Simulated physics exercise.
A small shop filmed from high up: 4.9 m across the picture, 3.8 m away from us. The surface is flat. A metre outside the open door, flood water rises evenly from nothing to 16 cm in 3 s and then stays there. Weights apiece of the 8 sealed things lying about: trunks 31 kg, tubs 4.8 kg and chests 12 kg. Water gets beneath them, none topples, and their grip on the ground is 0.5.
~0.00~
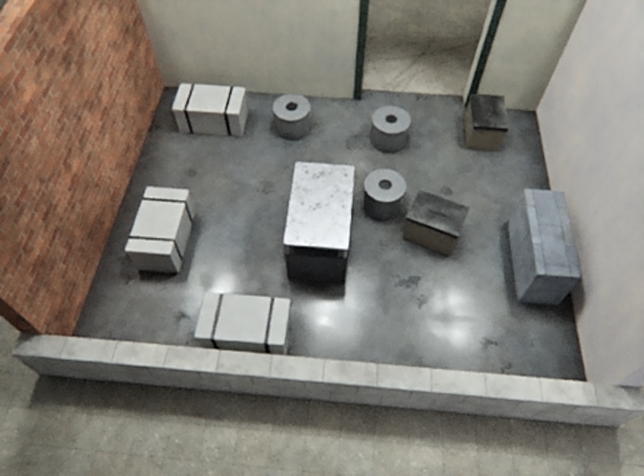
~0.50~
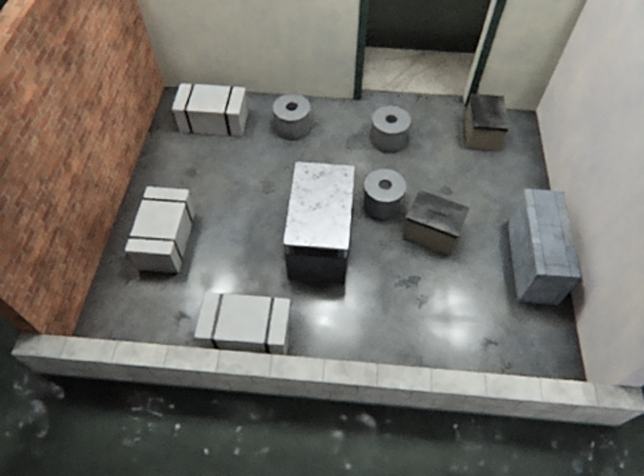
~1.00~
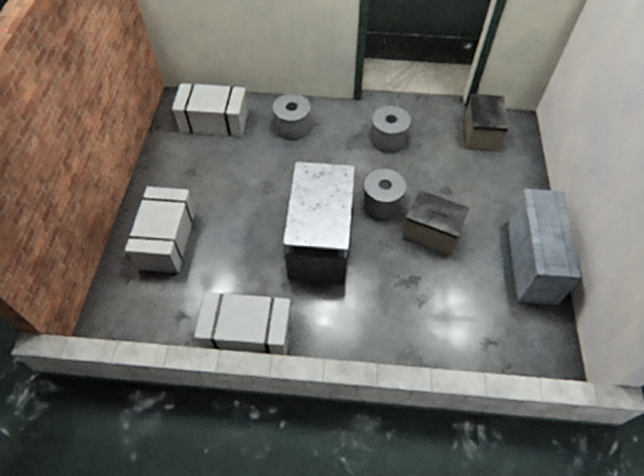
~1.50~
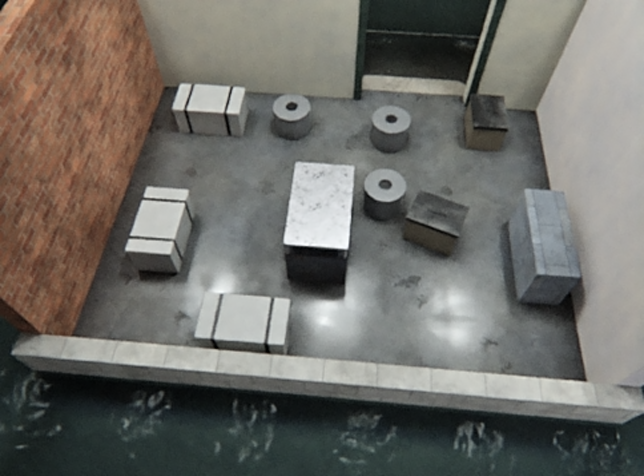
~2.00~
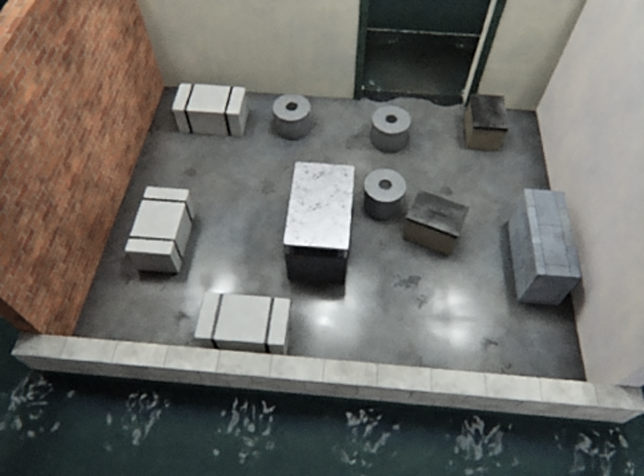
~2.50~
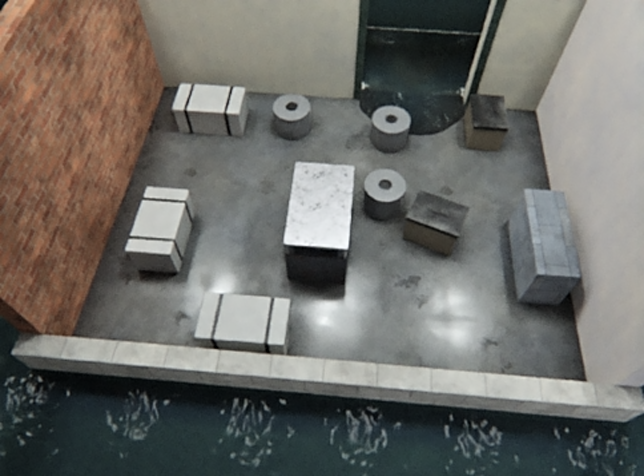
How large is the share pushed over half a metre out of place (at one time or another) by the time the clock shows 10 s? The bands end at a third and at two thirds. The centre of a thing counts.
That comes to from one to two thirds.
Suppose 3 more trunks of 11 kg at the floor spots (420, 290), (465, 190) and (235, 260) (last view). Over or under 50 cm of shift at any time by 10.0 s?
In that order: More, more, short of it.
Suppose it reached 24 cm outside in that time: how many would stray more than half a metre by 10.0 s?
In that case 4 of them.
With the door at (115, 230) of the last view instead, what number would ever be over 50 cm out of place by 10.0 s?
In that case 3 of them.
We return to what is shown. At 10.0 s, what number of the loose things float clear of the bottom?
At that moment 4.
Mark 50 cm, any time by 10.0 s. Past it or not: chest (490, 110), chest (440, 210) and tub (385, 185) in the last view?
In turn: Under, over, more.
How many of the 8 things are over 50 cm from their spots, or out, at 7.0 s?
I count 3.
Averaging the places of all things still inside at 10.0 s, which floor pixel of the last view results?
Near (305, 212).
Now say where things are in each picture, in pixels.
In the first frame, a trunk at (209, 98), on the bottom; a tub at (391, 119), on the bottom; water covers 0.0 m2; 0 of 8 have shifted.
In the second frame, a trunk at (209, 98) rests on the ground; a tub at (391, 119) rests on the ground; water covers 0.0 m2; 0 of 8 have shifted.
In the third frame, a trunk at (209, 98) rests on the ground; a tub at (391, 119) rests on the ground; 0.0 m2 under water; 0 of 8 have shifted.
In the fourth frame, a trunk at (209, 98), on the bottom; a tub at (391, 119) rests on the ground; water covers 0.0 m2; 0 of 8 have shifted.
In the fifth frame, a trunk at (209, 98) rests on the ground; a tub at (391, 119), on the bottom; 0.0 m2 under water; 0 of 8 have shifted.
In the sixth frame, a trunk at (209, 98) rests on the ground; a tub at (391, 119), on the bottom; water covers 0.6 m2; 0 of 8 have shifted.
After 3.5 s 0 of 8 are over 50 cm from their spots; 0 afloat.
After 4.5 s 1 of 8 are over 50 cm from their spots; 1 afloat.
After 7.0 s 3 of 8 are over 50 cm from their spots; 2 afloat.
After 10.0 s 3 of 8 are over 50 cm from their spots, and 3 have been at some point; 4 afloat.
